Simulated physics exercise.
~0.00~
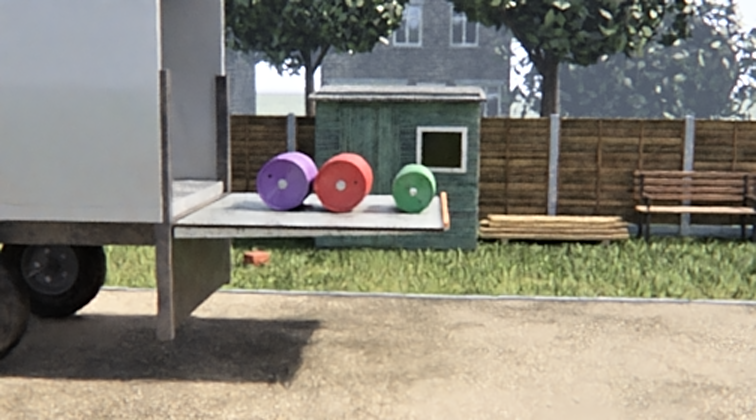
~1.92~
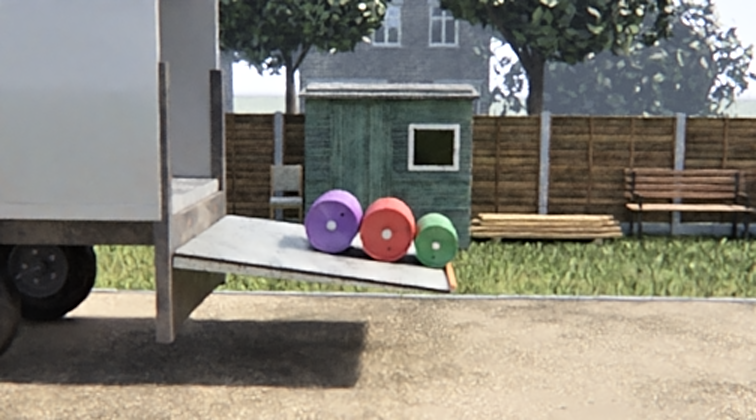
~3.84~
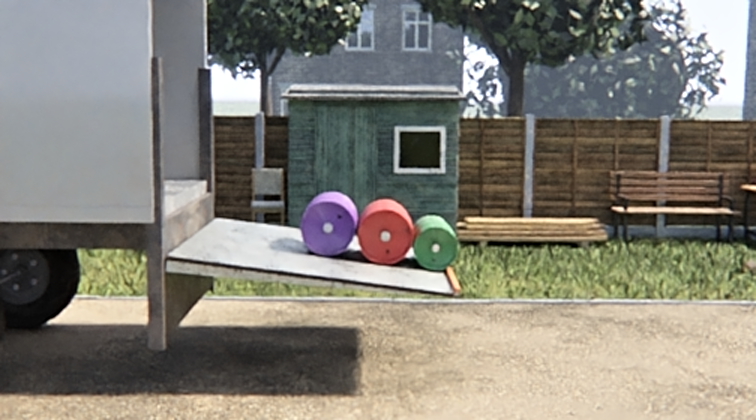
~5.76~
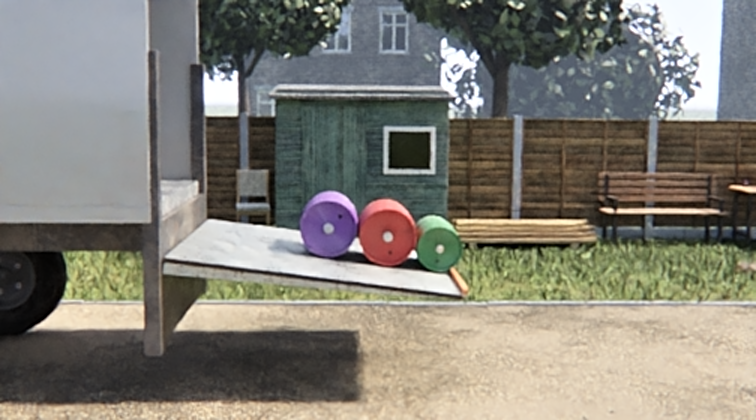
The clip shows a purple, a red and a green drum on a truck's raised tail-lift plate, which tilts down at its outer end. The drums roll right, bunch together against the edge flap, and stay resting on the sloping plate as the view drifts slightly.
